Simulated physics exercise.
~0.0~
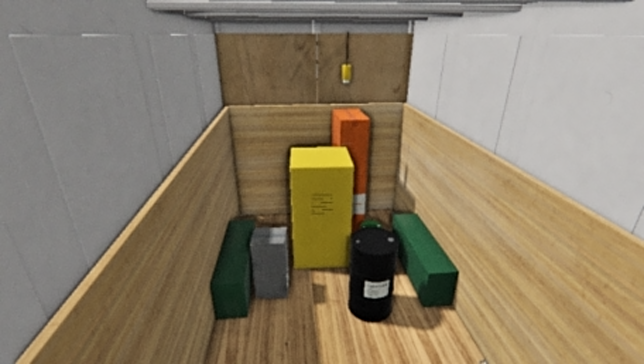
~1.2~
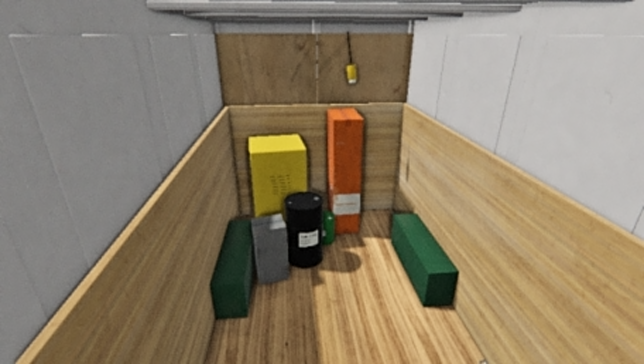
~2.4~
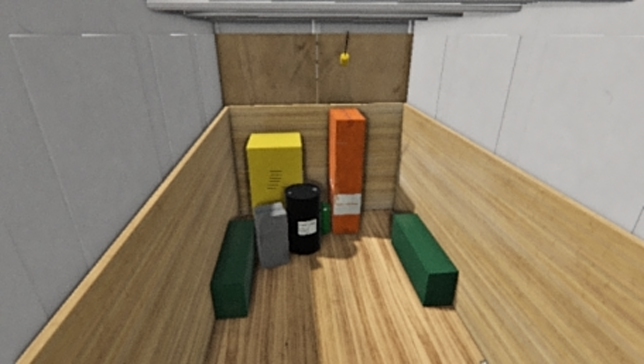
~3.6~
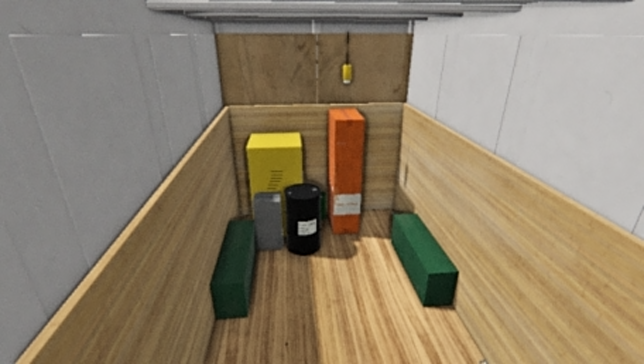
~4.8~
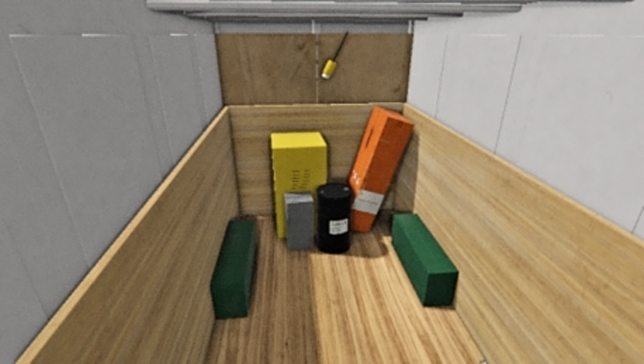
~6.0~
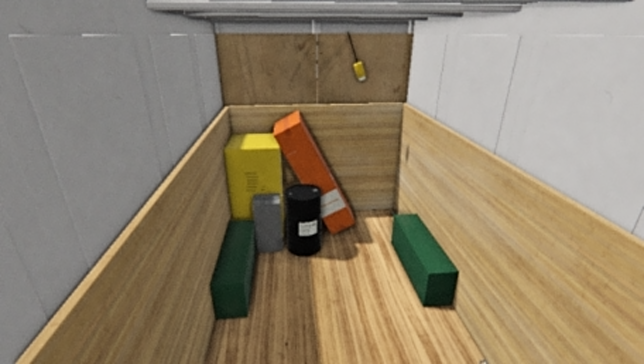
The yellow box slides left, then right and left again, as the orange box ends leaning left.
